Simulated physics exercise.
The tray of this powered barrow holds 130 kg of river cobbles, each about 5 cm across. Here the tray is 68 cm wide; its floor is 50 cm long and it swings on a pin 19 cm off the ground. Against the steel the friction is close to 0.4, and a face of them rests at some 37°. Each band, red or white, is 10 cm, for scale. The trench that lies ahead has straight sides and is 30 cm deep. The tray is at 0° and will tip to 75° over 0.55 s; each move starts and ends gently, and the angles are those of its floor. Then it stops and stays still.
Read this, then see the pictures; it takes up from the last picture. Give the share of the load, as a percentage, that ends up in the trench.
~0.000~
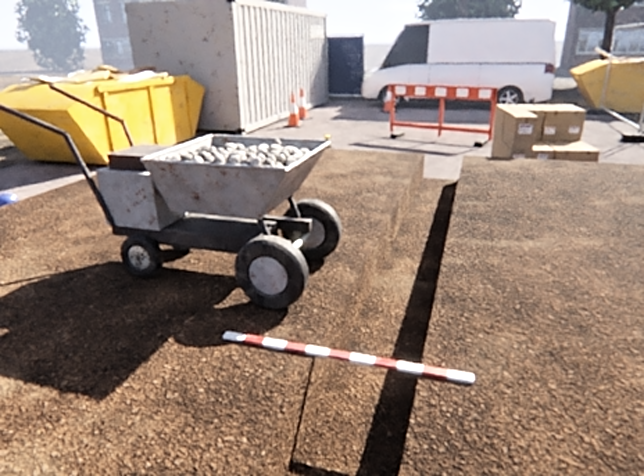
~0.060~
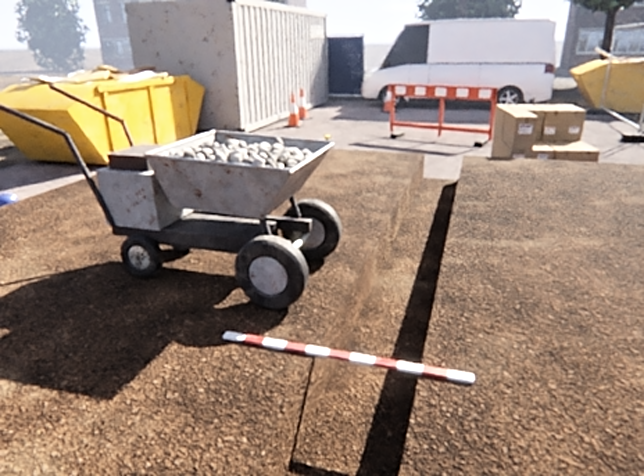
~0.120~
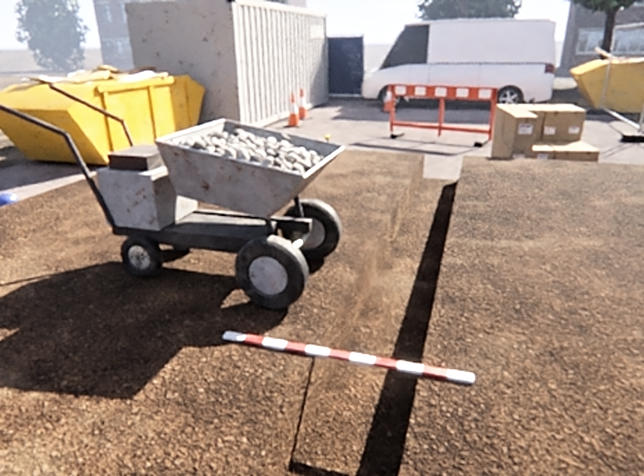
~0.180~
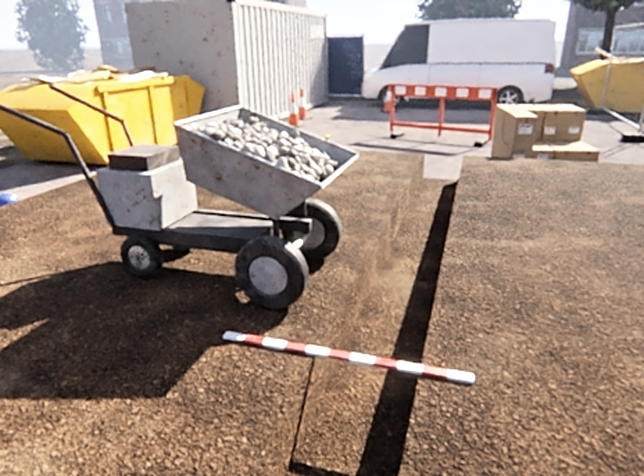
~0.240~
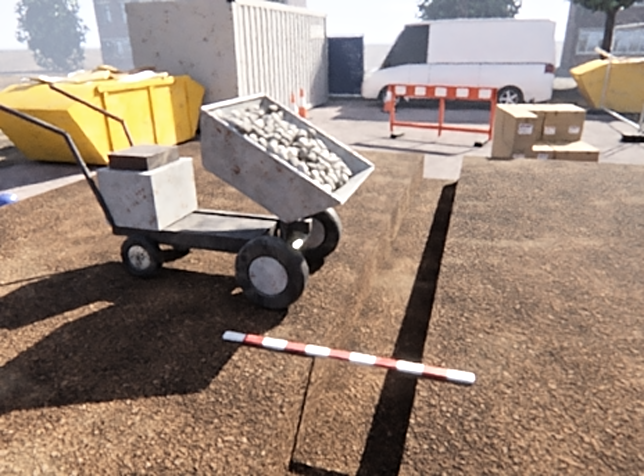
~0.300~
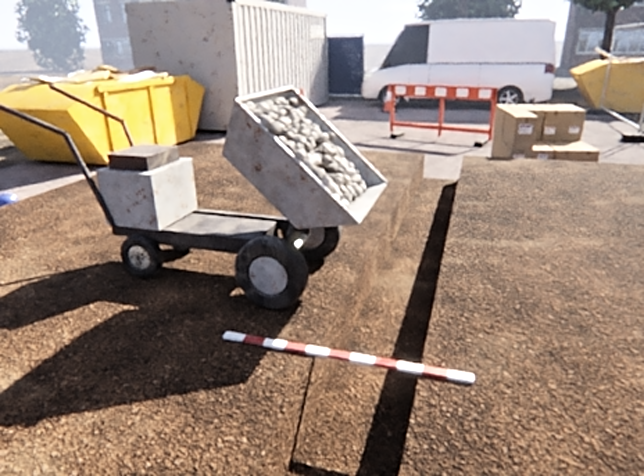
37 %.
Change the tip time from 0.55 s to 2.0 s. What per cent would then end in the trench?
With that change, it comes to around 75 per cent.
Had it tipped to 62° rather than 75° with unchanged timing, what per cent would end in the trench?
Expect roughly 35 per cent.
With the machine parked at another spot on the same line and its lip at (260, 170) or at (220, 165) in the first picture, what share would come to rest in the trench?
Estimates: 60 % then 95 %.
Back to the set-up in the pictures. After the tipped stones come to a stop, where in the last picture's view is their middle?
Roughly at pixel (473, 301).
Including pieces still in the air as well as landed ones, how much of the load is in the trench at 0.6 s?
Something like 15 in a hundred.
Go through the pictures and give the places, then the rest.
The first frame shows lip at (286, 170), floor tilted 0°, highest stones at (259, 150).
In the second frame, the tray is at 2°, its lip at (291, 171); the top of the load is at (237, 147); the stones move at 0.6 m/s on average.
The third frame shows lip at (304, 176), floor tilted 9°, highest stones at (222, 138); the stones move at 1.2 m/s on average.
The fourth frame shows lip at (322, 187), floor tilted 19°, highest stones at (231, 124); the stones move at 1.6 m/s on average.
In the fifth frame, the tray is at 30°, its lip at (342, 203); the top of the load is at (253, 113); the stones move at 1.9 m/s on average.
In the sixth frame, the tray is at 43°, its lip at (359, 223); the top of the load is at (280, 106); the stones move at 2.0 m/s on average.
After 0.4 s the floor is at 63°; 100 % in the tray; the foremost stones are at (377, 223).
After 0.6 s the floor is at 75°; 51 % in the tray, 17 % in the trench, 31 % past the trench; the foremost stones are at (477, 309).
After 1.0 s the floor is at 75°; 6 % in the tray, 29 % in the trench, 64 % past the trench; the foremost stones are past the picture's edge.
After 3.0 s the floor is at 75°; 0 % in the tray, 37 % in the trench, 63 % past the trench; the foremost stones are past the picture's edge.
